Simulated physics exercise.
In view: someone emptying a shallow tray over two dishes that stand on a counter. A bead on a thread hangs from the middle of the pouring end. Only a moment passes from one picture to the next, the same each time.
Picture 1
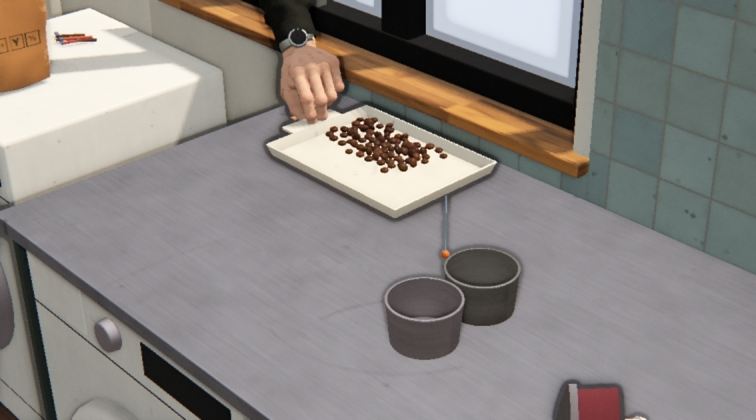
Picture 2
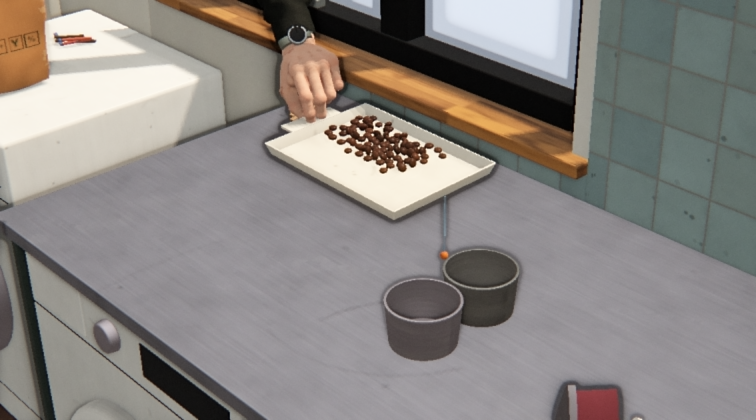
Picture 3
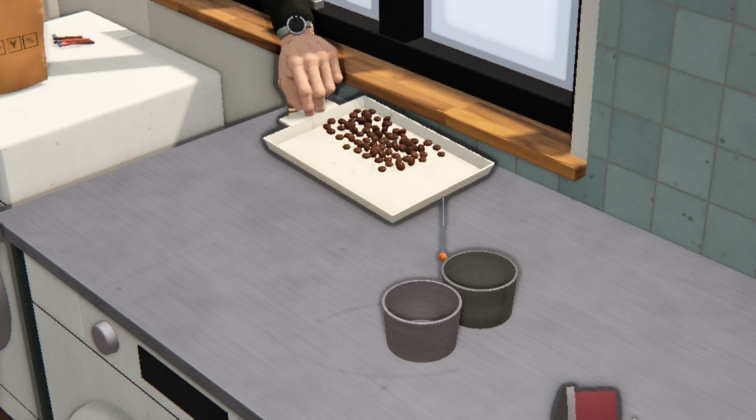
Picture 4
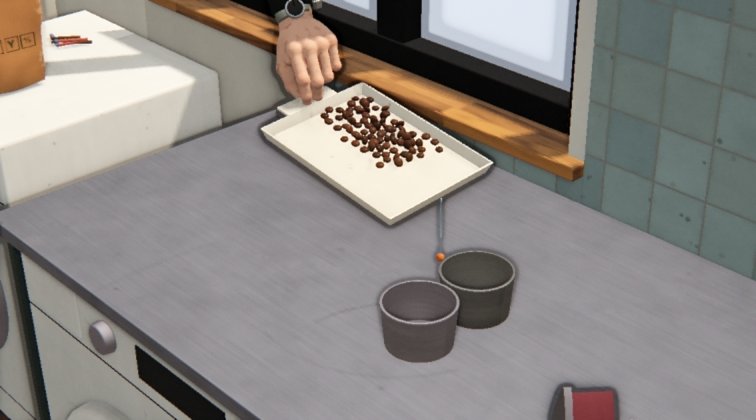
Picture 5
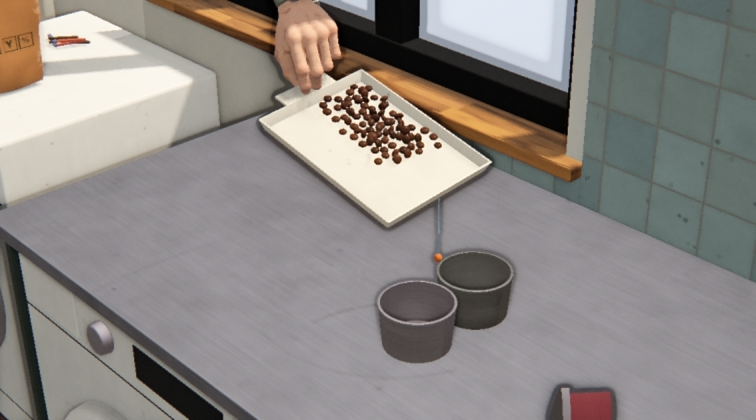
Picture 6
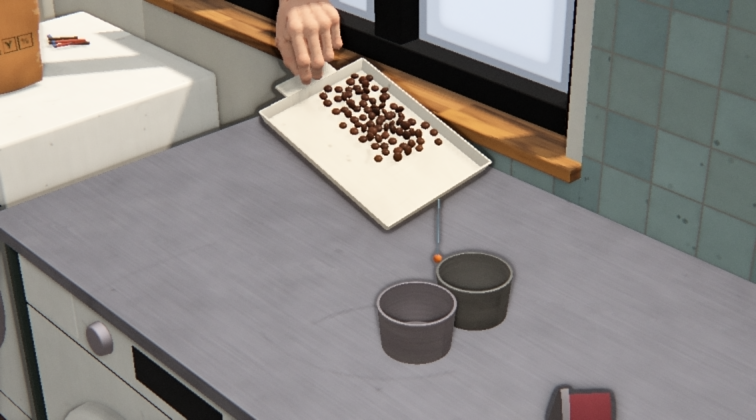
A hand gripped a shallow white tray of small brown pieces above two dark dishes on a gray counter, then gradually raised its back end, tilting the tray toward its lower front corner.
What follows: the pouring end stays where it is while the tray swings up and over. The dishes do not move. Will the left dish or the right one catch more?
The left-hand dish gets more.
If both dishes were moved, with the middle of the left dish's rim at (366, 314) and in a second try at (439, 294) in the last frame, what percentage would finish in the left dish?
About 30 and 30 per cent.
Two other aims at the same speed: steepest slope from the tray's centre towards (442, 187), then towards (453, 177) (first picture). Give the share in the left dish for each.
First some 10, then 0 per cent.
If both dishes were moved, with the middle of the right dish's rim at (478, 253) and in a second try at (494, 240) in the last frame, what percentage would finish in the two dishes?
Roughly 40 per cent, and 0 per cent.
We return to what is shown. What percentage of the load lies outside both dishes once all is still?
Close to 20 per cent.
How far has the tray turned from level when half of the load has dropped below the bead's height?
Near 75 degrees.
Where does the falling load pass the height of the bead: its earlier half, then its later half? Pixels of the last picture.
Around (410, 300) and then (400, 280).
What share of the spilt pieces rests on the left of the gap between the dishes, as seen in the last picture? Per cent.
It comes to 90 per cent or so.
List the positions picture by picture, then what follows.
In the first frame, corners of the pouring end (395, 207) and (490, 162), level; middle of the load (387, 145), flat chocolate drops; left dish (452, 331); right dish (509, 298); bead on its thread (445, 254).
In the second frame, corners of the pouring end (394, 208) and (489, 163), level; middle of the load (386, 144).
In the third frame, corners of the pouring end (393, 212) and (488, 163), tipped barely, lowest at the left corner; middle of the load (384, 140).
In the fourth frame, corners of the pouring end (391, 215) and (487, 162), tipped a little, lowest at the left corner; middle of the load (382, 132).
In the fifth frame, corners of the pouring end (389, 218) and (485, 161), tipped a little, lowest at the left corner; middle of the load (381, 125).
In the sixth frame, corners of the pouring end (388, 221) and (485, 161), tipped clearly, lowest at the left corner; middle of the load (382, 119); left dish (444, 335); right dish (501, 303).
Just after the last frame, tray tipped steeply; roughly half on the tray; about a tenth in the left dish; roughly a third in the air.
A moment on, tray tipped past a quarter turn; the larger part in the left dish; just a few in the right dish; roughly a quarter outside both; just a few in the air.
Further on, tray tipped past a quarter turn; the larger part in the left dish; just a few in the right dish; roughly a quarter outside both.
When it is over, tray tipped past a quarter turn; the larger part in the left dish; just a few in the right dish; roughly a quarter outside both.
